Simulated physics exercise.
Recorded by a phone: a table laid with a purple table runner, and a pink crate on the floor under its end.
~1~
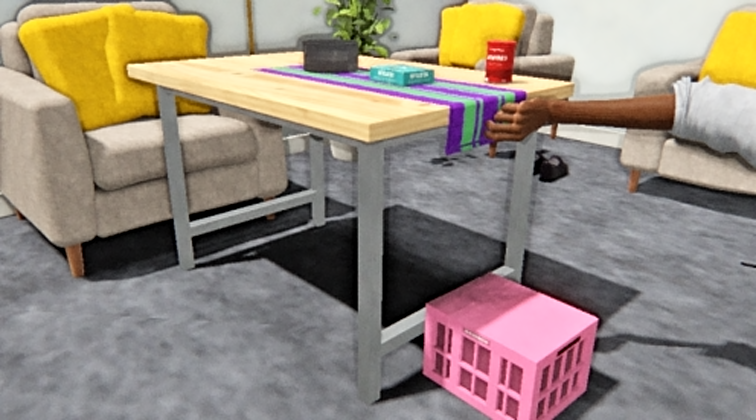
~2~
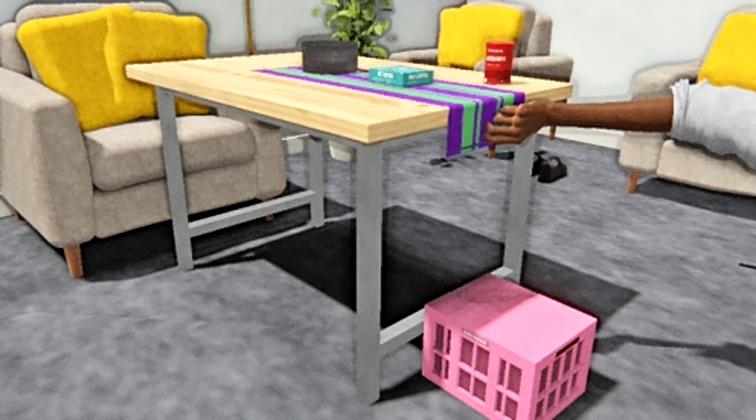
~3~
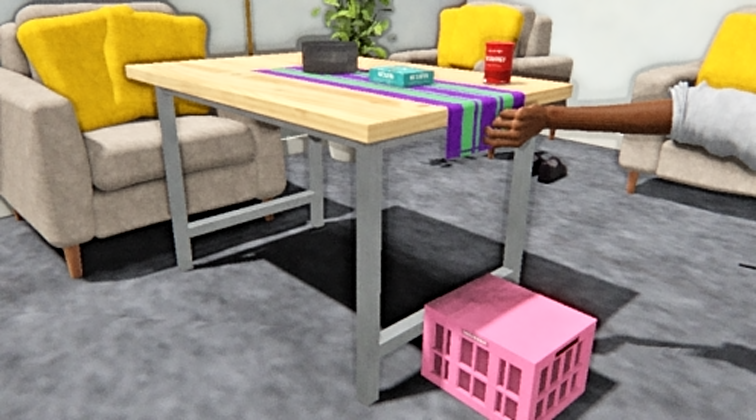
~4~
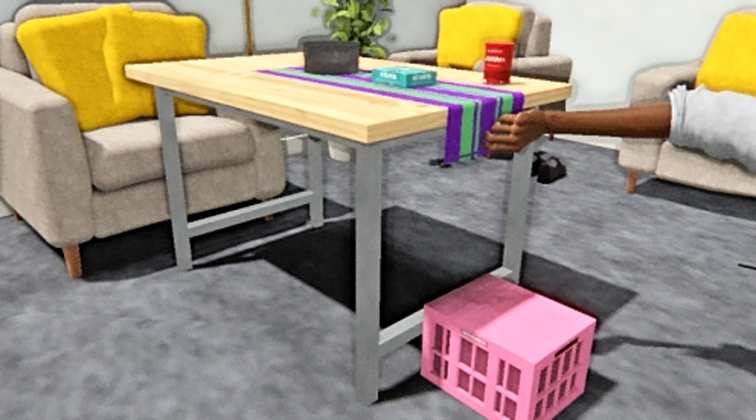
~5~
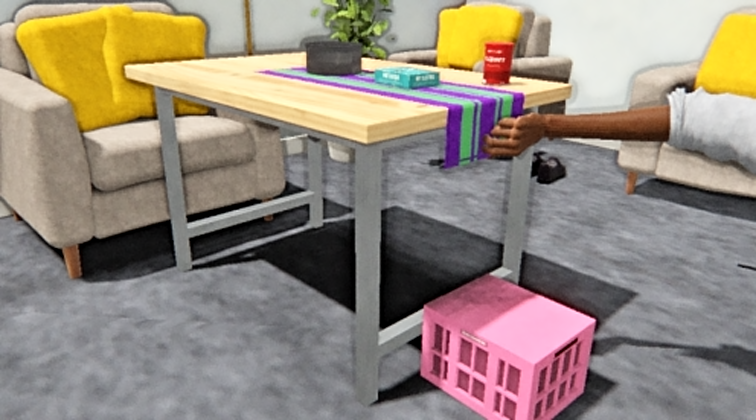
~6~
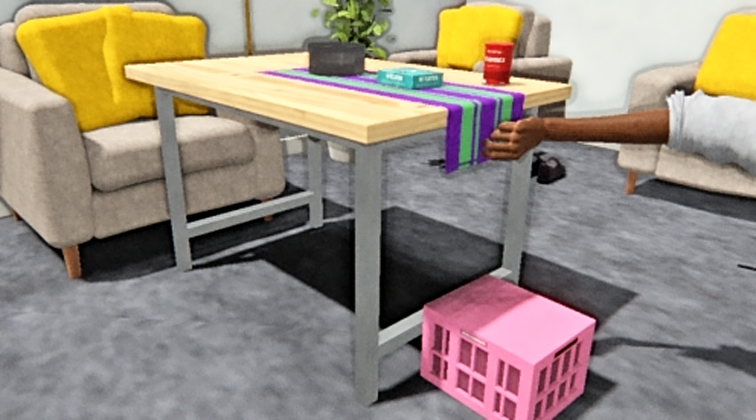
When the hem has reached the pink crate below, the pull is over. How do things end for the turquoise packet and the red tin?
They end like this: The turquoise packet has gone over, the red tin is still on top.
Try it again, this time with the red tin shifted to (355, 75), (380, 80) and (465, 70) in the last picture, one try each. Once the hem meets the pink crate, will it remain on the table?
1: On. 2: On. 3: Off.
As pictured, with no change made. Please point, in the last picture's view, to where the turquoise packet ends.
Around (532, 278).
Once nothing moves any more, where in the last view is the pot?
Somewhere close to pixel (429, 71) in the last view.
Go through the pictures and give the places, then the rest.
Table runner end (446, 155); turquoise packet (402, 67); red tin (502, 41); pot (331, 42); top of the crate (513, 329), in the first picture.
Table runner end (446, 157), far hem (250, 71); red tin (501, 42); red tin stands beside the cloth, in the second picture.
Table runner end (446, 160); turquoise packet (402, 69), in the third picture.
Table runner end (444, 164), far hem (251, 71); red tin (500, 43), in the fourth picture.
Table runner end (444, 169); turquoise packet (407, 70), in the fifth picture.
Table runner end (447, 174), far hem (255, 72); turquoise packet (410, 70); red tin (500, 43); top of the crate (510, 331), in the sixth picture.
Then, 0.48 s past the final frame, hem going down; packet carried along near (436, 82); tin still.
Then, 1.16 s past the final frame, hem going down; packet carried along near (483, 89); tin still.
Then, 1.82 s past the final frame, hem on the crate; packet down below near (532, 278); tin still.
When it is over, hem on the crate; packet down below near (532, 278); tin still. The turquoise packet falls off and the red tin remains up there.
